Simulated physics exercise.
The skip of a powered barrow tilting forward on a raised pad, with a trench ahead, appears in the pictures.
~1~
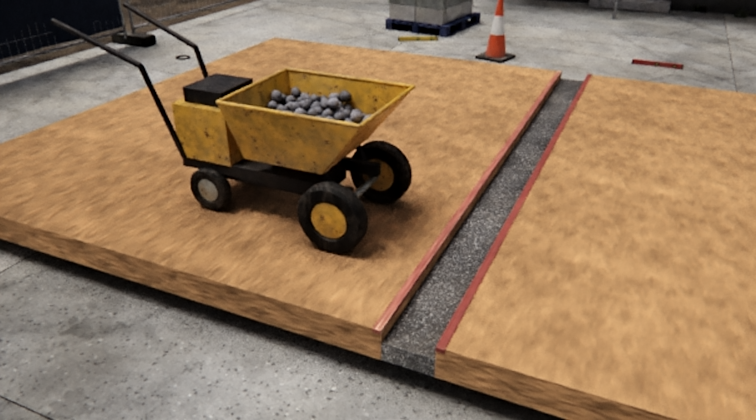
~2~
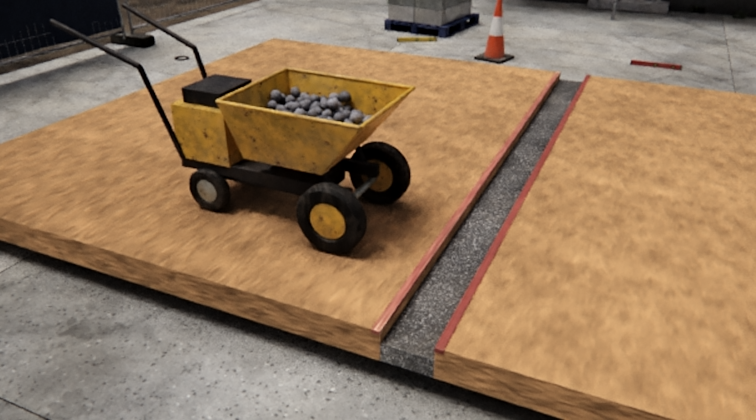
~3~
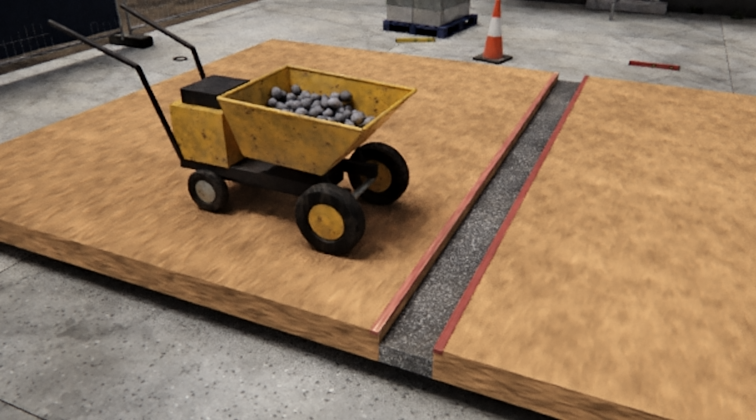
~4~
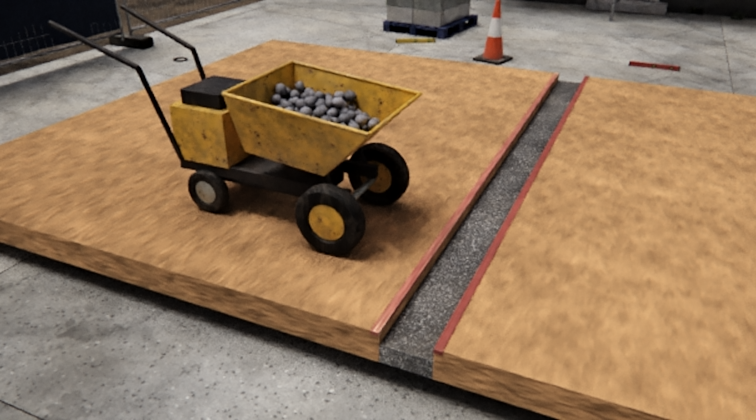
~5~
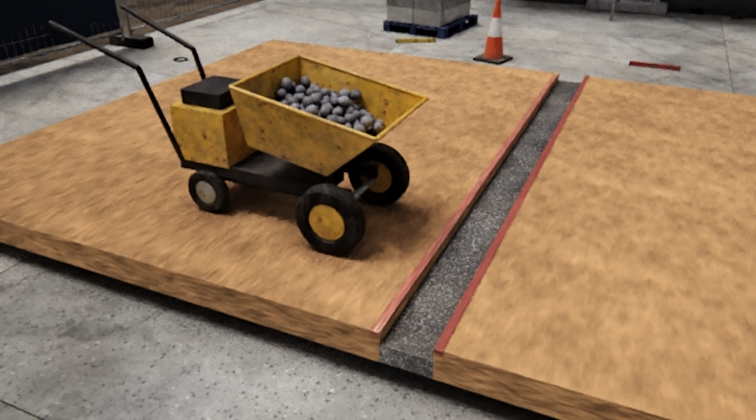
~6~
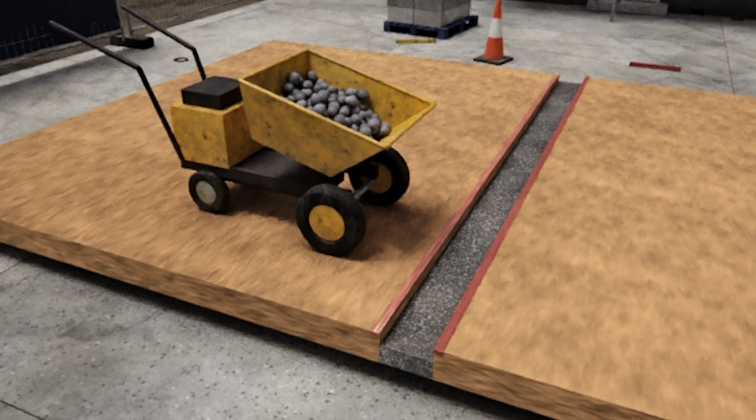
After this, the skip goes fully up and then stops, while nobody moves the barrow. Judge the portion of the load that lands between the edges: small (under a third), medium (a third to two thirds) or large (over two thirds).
Medium.
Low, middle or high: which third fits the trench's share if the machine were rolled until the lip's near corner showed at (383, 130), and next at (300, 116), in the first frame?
In turn: Below one third; between a third and two thirds.
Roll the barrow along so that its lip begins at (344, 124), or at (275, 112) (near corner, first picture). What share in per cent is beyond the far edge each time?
About 20 %, then 0 %.
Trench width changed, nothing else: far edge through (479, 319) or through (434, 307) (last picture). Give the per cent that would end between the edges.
The first try lands around 60 %, the second around 20 %.
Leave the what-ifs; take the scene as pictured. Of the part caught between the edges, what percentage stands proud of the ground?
Share: Around 45 %.
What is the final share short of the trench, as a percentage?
About 0 %.
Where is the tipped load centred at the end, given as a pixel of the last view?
(482, 250).
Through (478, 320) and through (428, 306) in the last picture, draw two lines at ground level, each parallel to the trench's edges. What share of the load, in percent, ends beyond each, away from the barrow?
In order: 30 per cent, then 70 per cent.
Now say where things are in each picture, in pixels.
The first picture shows lip of the skip at (360, 127), level; top of the load at (304, 106), round cobbles; first edge of the trench at (401, 295); far edge at (461, 311), the trench under half as wide as the skip, and shallow for its width.
The second picture shows lip of the skip at (360, 128), level; top of the load at (304, 106).
The third picture shows lip of the skip at (363, 131), tipped barely; top of the load at (305, 105).
The fourth picture shows lip of the skip at (369, 135), tipped a little; top of the load at (305, 114).
The fifth picture shows lip of the skip at (376, 140), tipped a little; top of the load at (306, 107).
The sixth picture shows lip of the skip at (385, 147), tipped clearly; top of the load at (308, 94); first edge of the trench at (399, 297); far edge at (459, 313).
Soon after the last picture, skip tipped steeply; all in the skip.
A little later, skip tipped right over; most in the skip; a small part in or heaped over the trench; a stray few beyond it; a stray few falling.
Later still, skip tipped right over; about a quarter in the skip; about half in or heaped over the trench; about a third beyond it.
At rest, skip tipped right over; about a quarter in the skip; about half in or heaped over the trench; about a third beyond it.
